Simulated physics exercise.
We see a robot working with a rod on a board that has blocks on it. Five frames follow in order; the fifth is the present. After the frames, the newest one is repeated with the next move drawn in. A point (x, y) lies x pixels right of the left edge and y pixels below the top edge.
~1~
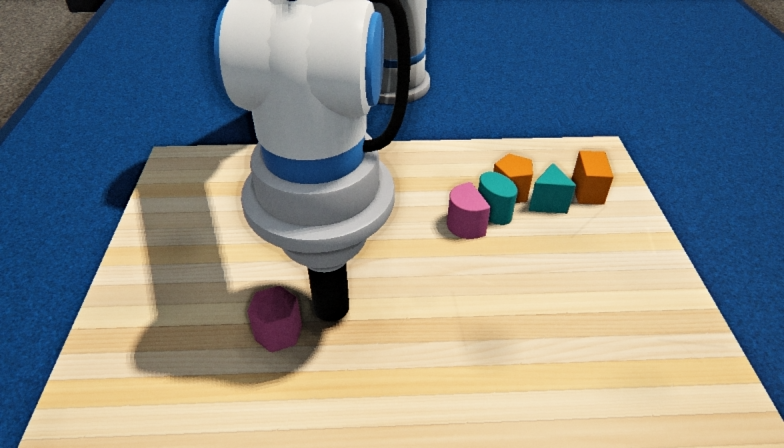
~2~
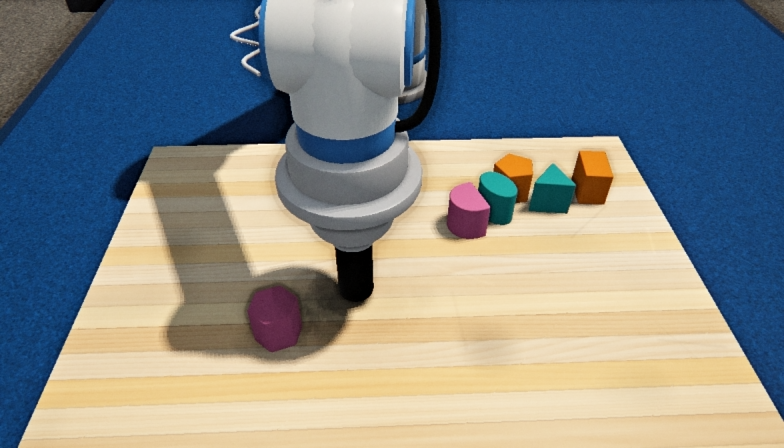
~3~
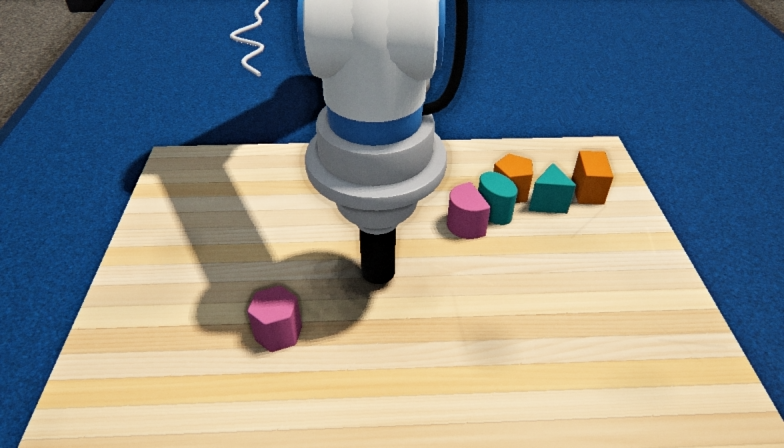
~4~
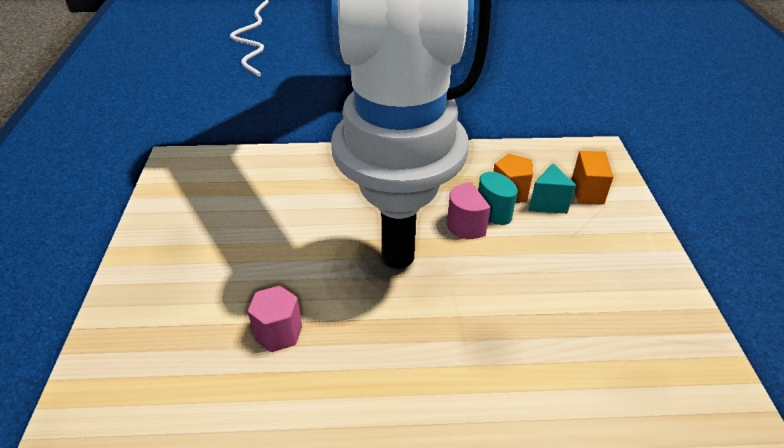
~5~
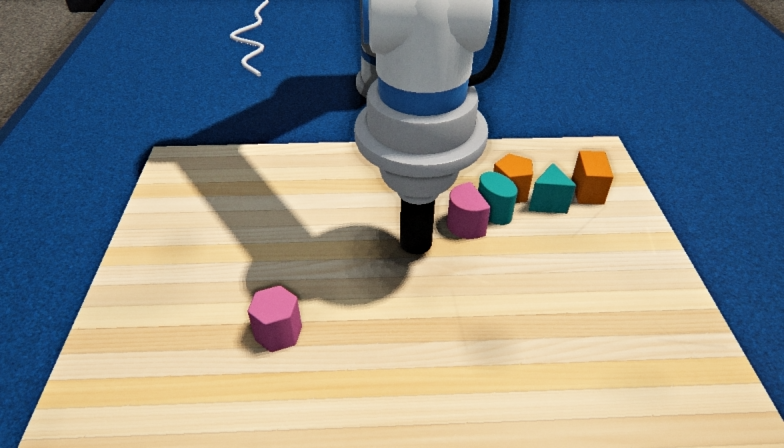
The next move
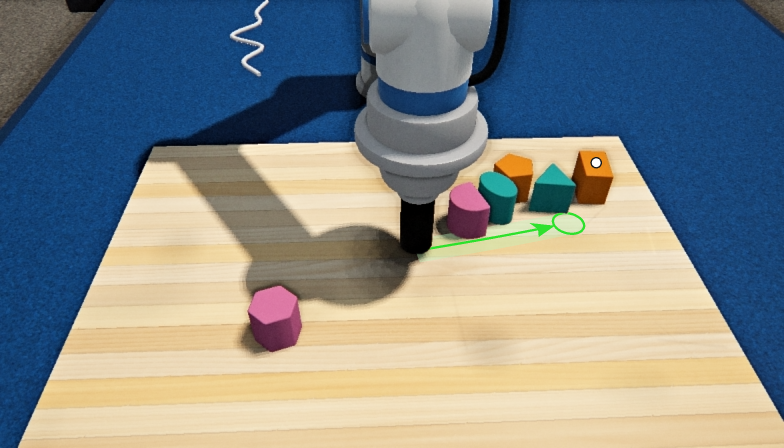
The robot arm moved its black rod steadily up and to the right across the wooden board, away from a pink hexagonal block and closer to the still group of pink, turquoise and orange blocks.
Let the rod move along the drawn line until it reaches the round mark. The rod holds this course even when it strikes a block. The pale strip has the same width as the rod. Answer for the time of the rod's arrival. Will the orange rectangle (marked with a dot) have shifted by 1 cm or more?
I'd say no.
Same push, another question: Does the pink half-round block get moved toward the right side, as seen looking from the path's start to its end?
No.
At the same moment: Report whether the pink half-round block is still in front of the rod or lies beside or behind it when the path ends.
When the path is over, you would find the pink half-round block off to the side or behind the rod.
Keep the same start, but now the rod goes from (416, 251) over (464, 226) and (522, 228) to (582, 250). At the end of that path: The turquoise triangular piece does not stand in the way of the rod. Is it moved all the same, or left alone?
The block you're asking about gets moved.
The drawn path runs from (416, 251) to (568, 223); the dot is on the orange rectangle.
What follows on the original path. One third of the way, rod (470, 234); pink half-round block (477, 191), turned 20° anticlockwise; turquoise oval block (502, 181); orange pentagon (517, 163).
Two thirds of the way, rod (522, 225); pink half-round block (478, 187), turned 20° anticlockwise; turquoise oval block (504, 178); orange pentagon (520, 161).
At the end, rod (571, 216); pink half-round block (478, 187), turned 20° anticlockwise; turquoise oval block (504, 178); orange pentagon (520, 161); orange rectangle not moved.
